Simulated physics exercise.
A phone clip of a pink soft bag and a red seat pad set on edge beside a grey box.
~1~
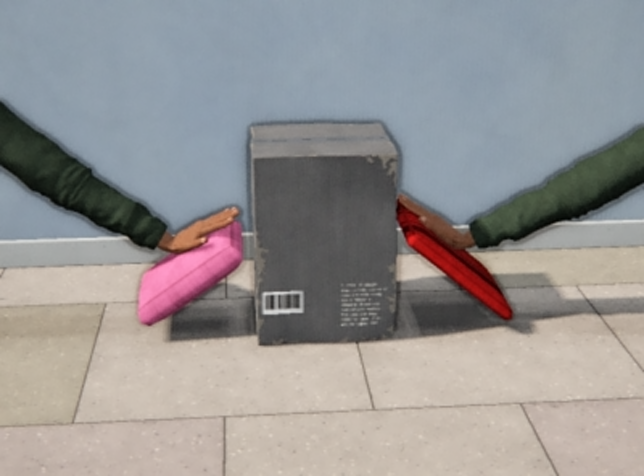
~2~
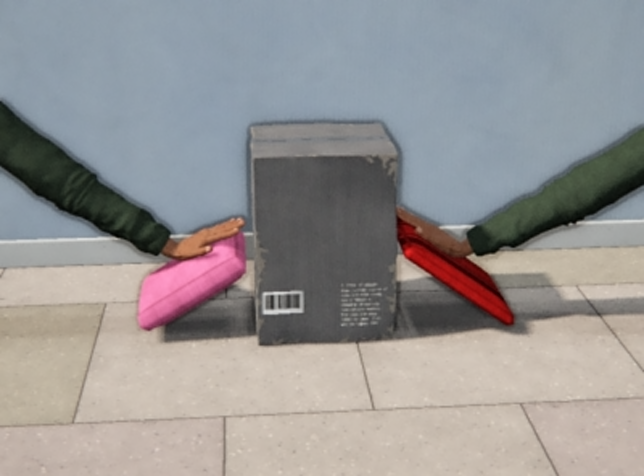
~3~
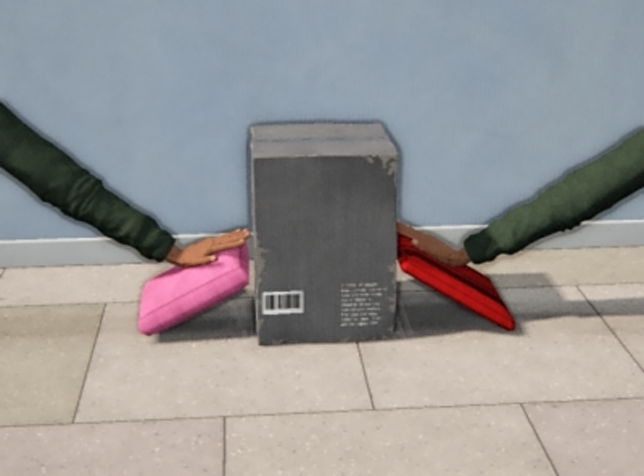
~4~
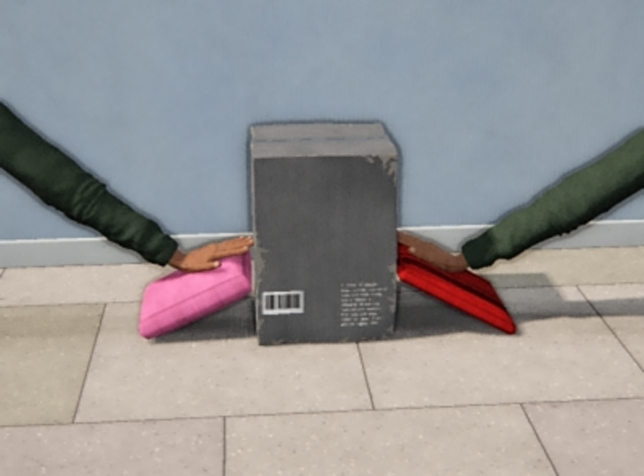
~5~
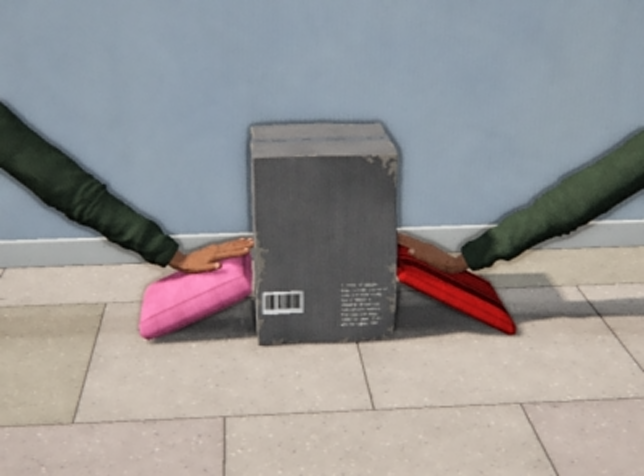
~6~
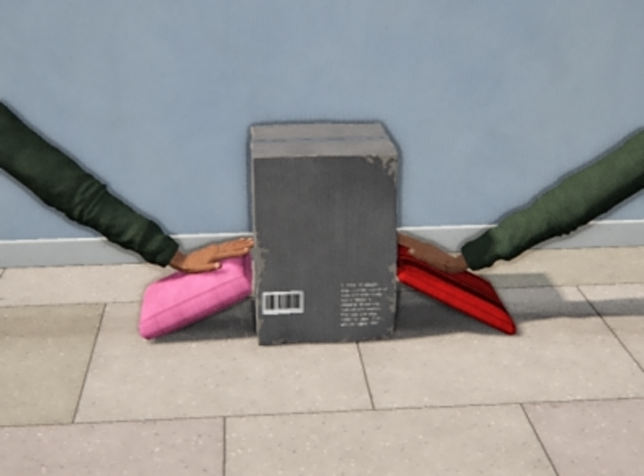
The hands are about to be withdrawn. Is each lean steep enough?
As it turns out, the pink soft bag slumps to the floor and the red seat pad slides down flat.
Then, 0.24 s on from there, soft bag flat on the floor near (195, 308); seat pad slipping down near (452, 298).
Then, 0.44 s on from there, soft bag flat on the floor near (192, 308); seat pad flat on the floor near (453, 306).
In the end, soft bag flat on the floor near (193, 308); seat pad flat on the floor near (453, 306). The pink soft bag slides down flat and the red seat pad slips and lies down.
